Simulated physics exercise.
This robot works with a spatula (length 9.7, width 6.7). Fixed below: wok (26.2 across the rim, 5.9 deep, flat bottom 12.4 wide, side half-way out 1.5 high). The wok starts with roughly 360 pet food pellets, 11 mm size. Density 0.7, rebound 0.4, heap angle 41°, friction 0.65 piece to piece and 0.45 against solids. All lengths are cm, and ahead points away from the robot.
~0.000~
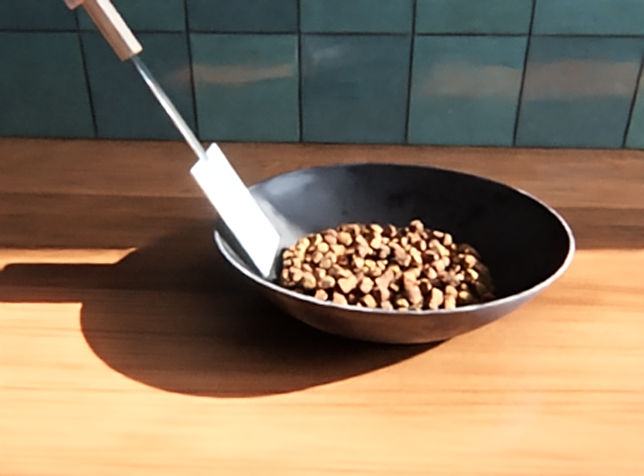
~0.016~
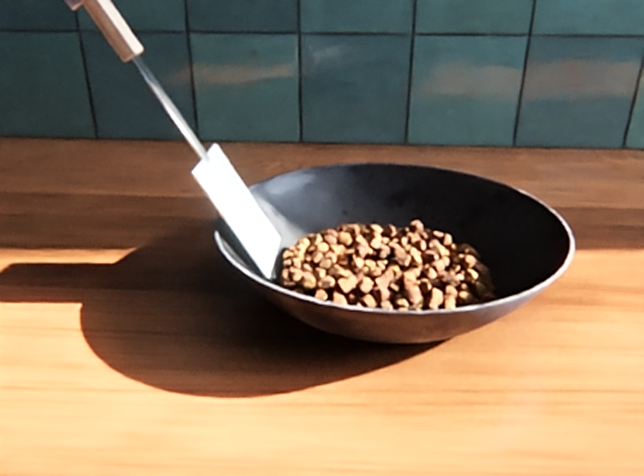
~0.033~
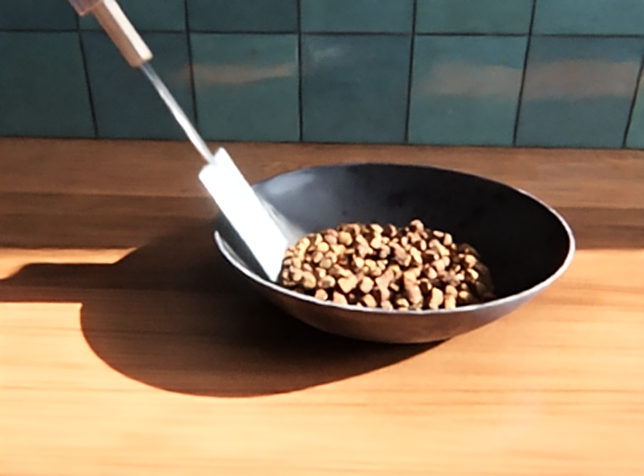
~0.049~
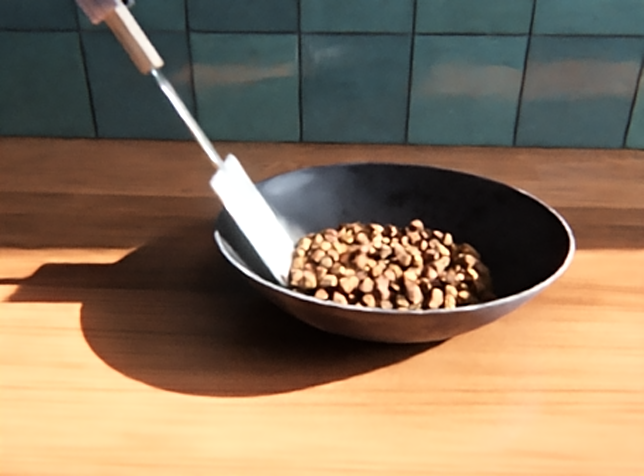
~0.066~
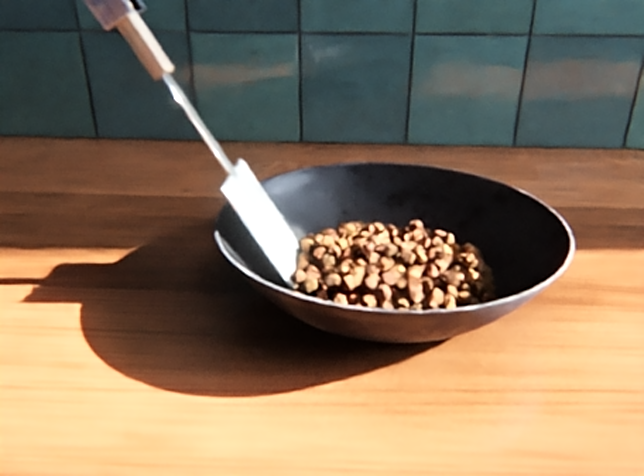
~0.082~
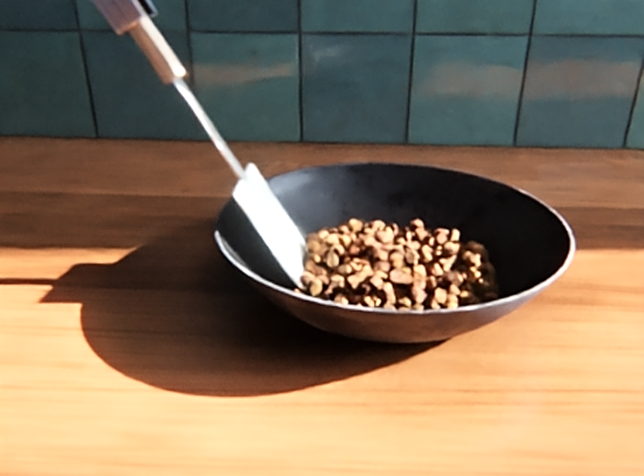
On a wooden counter before teal tiles, a spatula with a pale blade rests inside the left side of a dark wok of brown pellets, then slides a short way right, nudging the near edge of the heap.
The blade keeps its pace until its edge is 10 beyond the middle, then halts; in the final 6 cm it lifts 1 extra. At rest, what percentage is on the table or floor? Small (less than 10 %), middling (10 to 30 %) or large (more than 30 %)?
On the table or floor the share is middling, 10 to 30 %.
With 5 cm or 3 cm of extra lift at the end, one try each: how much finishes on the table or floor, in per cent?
Some 15 and 25 per cent.
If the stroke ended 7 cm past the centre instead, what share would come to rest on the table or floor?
In that case some 5 per cent.
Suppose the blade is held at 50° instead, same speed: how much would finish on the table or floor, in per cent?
In that case some 20 per cent.
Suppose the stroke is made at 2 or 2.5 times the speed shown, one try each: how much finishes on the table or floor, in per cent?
Some 40 and 45 per cent.
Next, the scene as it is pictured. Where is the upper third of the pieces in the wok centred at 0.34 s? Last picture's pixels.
Around (510, 243).
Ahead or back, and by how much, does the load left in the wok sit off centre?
Some 3.5 cm ahead.
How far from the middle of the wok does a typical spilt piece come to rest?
About 20 cm.
After 0.21 s, sloping 59°, highest piece 4 above the table; 364 in the wok.
After 0.34 s, sloping 59°, highest piece 7 above the table; 364 in the wok.
After 0.61 s, sloping 59°, highest piece 7 above the table; 286 in the wok, 75 on the table or floor, 3 on the blade or in flight.
After 1.66 s, sloping 59°, highest piece 6 above the table; 284 in the wok, 80 on the table or floor.
At rest, 284 in the wok, 80 on the table or floor. That is 22 % on the table or floor.
